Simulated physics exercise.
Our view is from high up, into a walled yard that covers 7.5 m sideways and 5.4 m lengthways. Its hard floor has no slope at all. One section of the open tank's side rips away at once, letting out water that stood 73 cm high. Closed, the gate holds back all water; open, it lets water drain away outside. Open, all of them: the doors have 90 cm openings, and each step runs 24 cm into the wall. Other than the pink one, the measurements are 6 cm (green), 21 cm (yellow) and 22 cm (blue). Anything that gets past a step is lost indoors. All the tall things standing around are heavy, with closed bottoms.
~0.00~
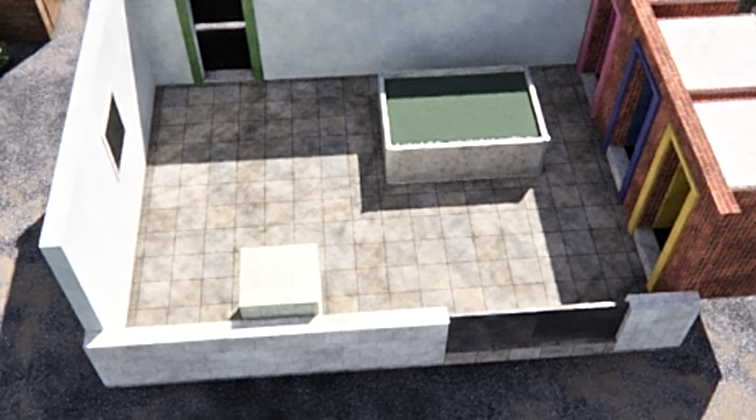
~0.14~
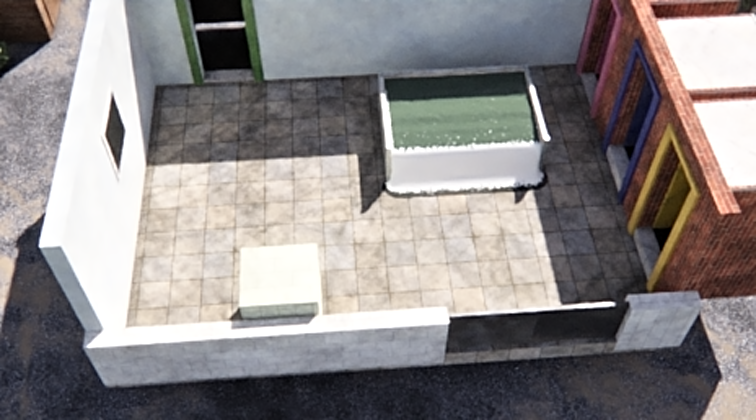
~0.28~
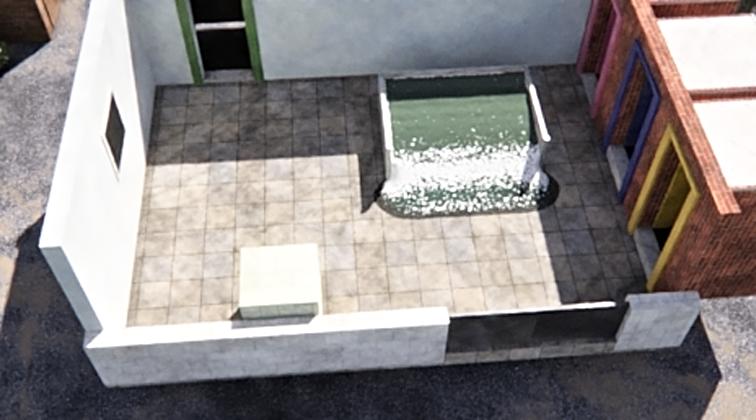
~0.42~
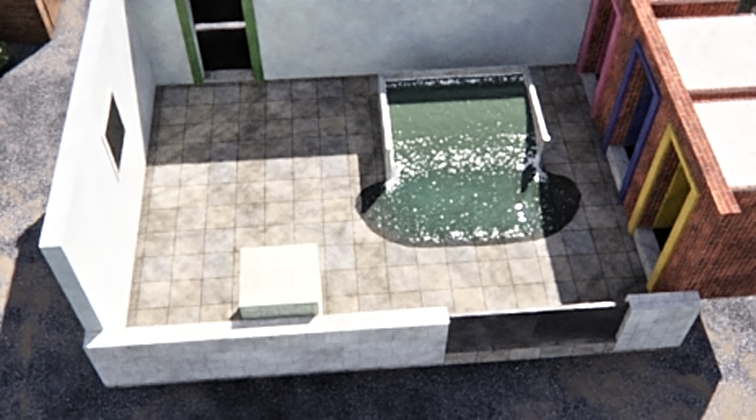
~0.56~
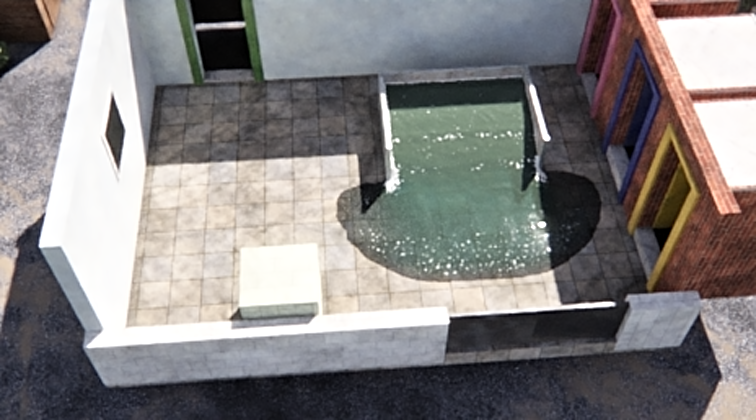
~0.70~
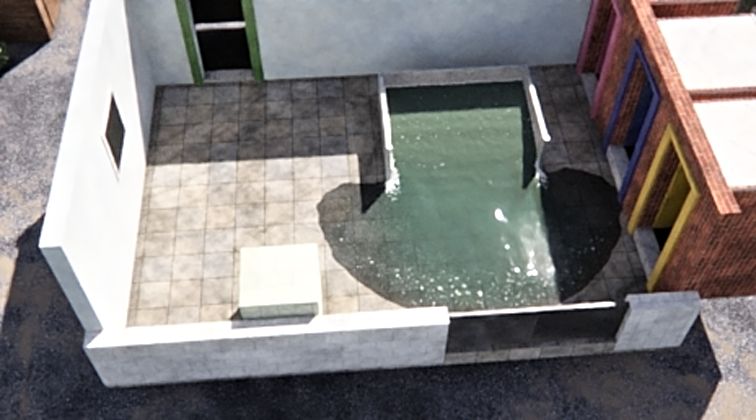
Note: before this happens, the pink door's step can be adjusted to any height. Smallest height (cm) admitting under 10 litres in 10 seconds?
Roughly 14.5 cm.
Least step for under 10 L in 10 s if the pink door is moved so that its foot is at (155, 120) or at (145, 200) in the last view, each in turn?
In turn: Roughly 9.0 cm, roughly 5.5 cm.
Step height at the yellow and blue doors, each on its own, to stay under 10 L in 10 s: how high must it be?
You'd want about 23 centimetres at yellow and about 6.5 centimetres at blue.
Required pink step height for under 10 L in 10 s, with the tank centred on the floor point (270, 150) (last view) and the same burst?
Then roughly 11.5 cm.
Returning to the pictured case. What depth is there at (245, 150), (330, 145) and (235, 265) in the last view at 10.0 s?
9, 5 and 2 cm, respectively.
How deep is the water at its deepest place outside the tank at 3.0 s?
About 30 cm at most.
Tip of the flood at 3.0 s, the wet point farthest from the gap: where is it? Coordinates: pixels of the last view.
The farthest wet point sits near (122, 360).
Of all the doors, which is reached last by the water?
That would be the green door.
After 1.4 s water covers 35 % of the floor, deepest (44 cm) near (475, 325); it has not reached the pink door.
After 3.0 s water covers 50 % of the floor, deepest (30 cm) near (334, 346); it has not reached the pink door.
After 10.0 s water covers 100 % of the floor, deepest (12 cm) near (311, 84); 9 cm at the pink door, 73 litres in over its 7 cm step.
At the pink door as built, the water arrived by 3.8 s and peaked near 15 cm at 6.0 s.
With a step of 12.5 cm, 19 litres would have come in within the 10 s; with 17 cm, 5 litres. So under 10 litres takes about 14.5 cm.
